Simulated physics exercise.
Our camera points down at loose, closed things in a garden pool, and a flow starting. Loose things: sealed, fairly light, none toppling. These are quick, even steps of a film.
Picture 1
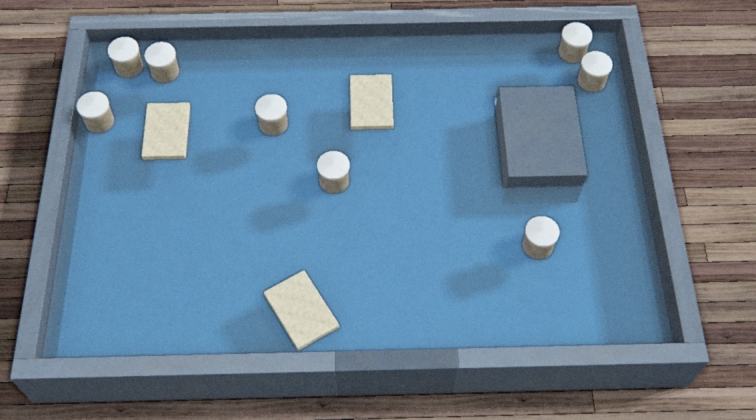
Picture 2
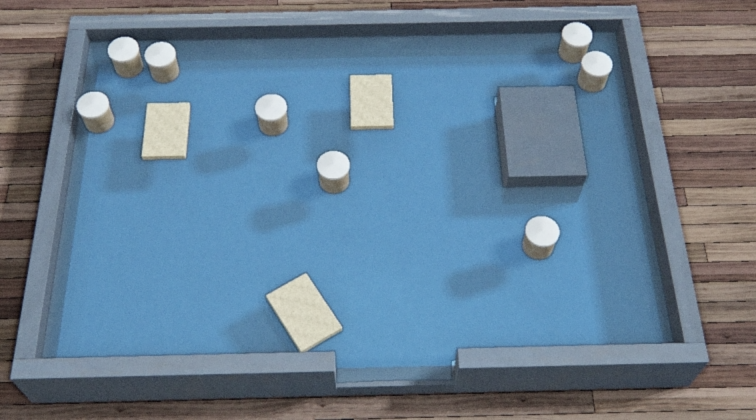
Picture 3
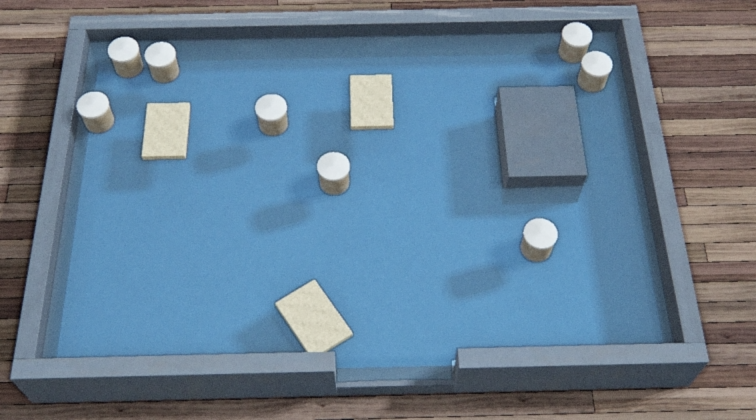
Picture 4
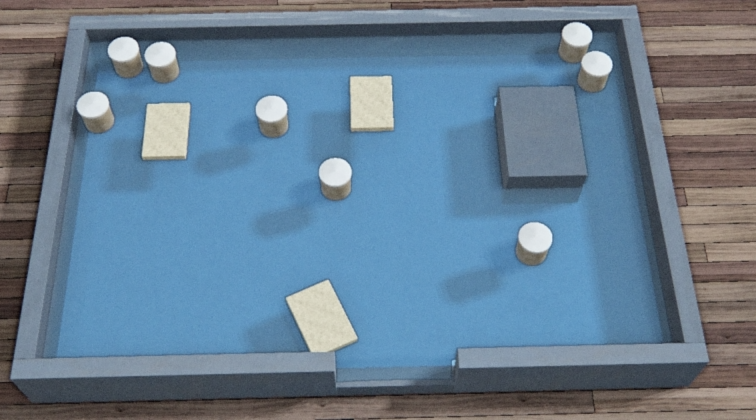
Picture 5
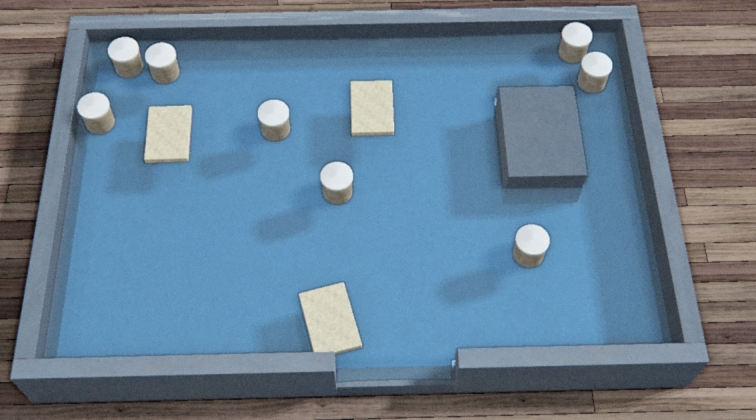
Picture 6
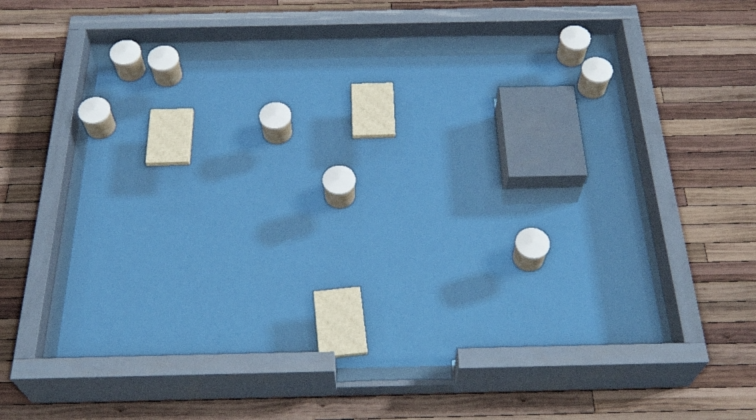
A walled pool of blue water set on wooden planks is seen from above at a steady angle. White-topped cylinders float singly and near the upper corners, three pale yellow rectangular floats lie at the upper left, upper centre and lower centre, and a grey block stands at the right. A section of the near wall opens, then the lowest float turns and slides slightly right, while several others drift very slightly.
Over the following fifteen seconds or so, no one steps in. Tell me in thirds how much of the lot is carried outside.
By the look of it, the outflow takes less than one third of the stuff.
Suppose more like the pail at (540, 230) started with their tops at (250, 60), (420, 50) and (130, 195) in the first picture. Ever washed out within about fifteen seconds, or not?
Remains; remains; remains.
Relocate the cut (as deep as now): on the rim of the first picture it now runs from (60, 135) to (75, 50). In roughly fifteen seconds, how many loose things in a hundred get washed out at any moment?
I make it 50 per cent.
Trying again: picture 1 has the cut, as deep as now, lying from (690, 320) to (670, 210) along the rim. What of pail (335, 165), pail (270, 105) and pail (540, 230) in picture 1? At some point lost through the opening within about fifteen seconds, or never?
Retained, retained and lost.
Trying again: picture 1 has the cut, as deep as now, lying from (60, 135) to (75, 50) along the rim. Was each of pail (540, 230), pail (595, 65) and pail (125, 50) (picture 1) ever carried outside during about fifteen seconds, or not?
The first doesn't get out, the second doesn't get out, the last makes it out.
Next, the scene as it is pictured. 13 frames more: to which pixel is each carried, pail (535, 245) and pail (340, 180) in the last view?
Tops end up close to (503, 275) and (357, 224) respectively.
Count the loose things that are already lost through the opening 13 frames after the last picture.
1 in all.
A moment on, 0 of 11 are out; 11 afloat.
Next, 1 of 11 are out; 10 afloat.
Later, 1 of 11 are out; 10 afloat.
In the end, 2 of 11 are out; 9 afloat.
